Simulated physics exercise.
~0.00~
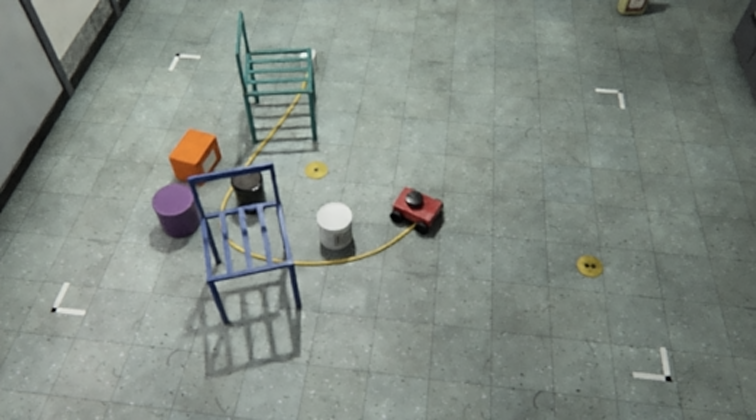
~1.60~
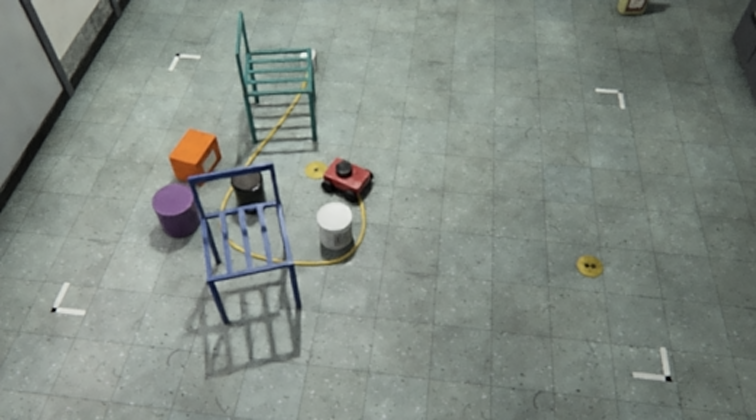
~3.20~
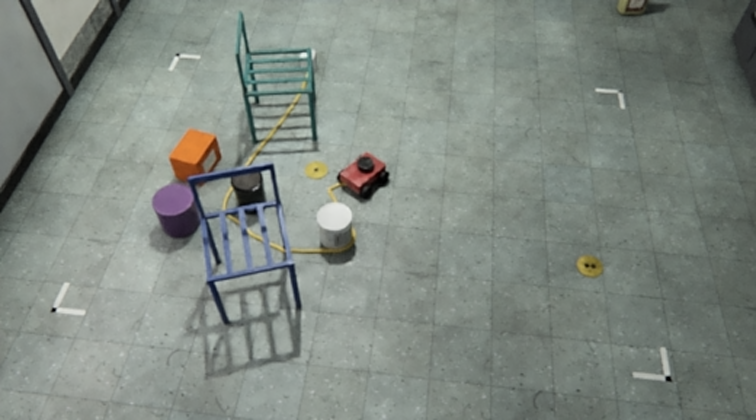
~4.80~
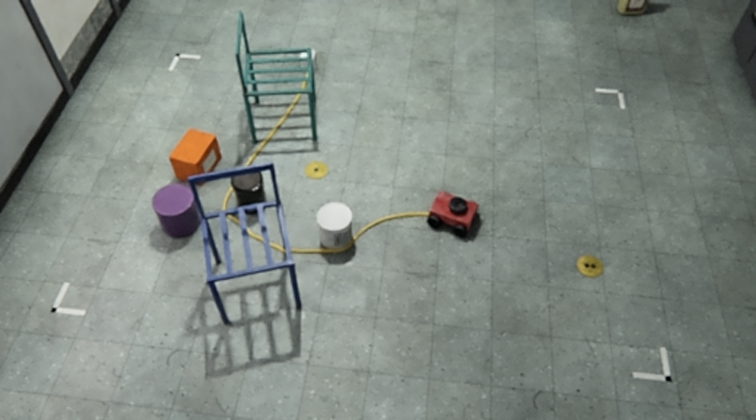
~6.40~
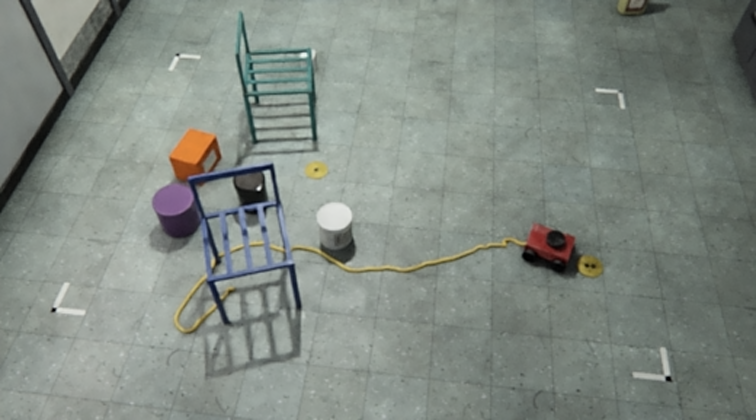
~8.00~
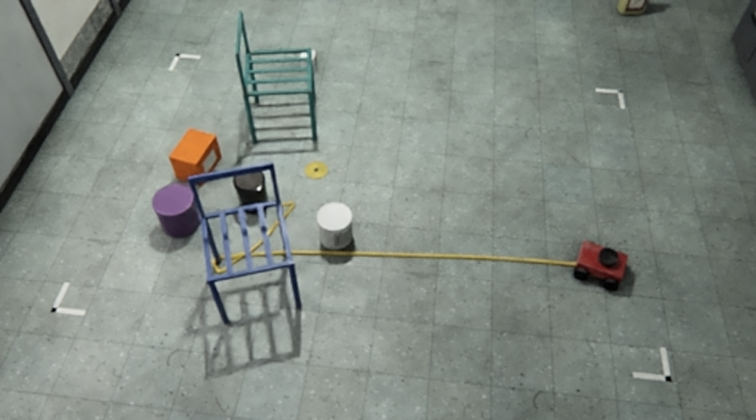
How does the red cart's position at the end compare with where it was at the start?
At the start the cart is just to the right of the white bin, but at the end it is much farther right and a little lower, over the yellow mark on the right side of the floor.
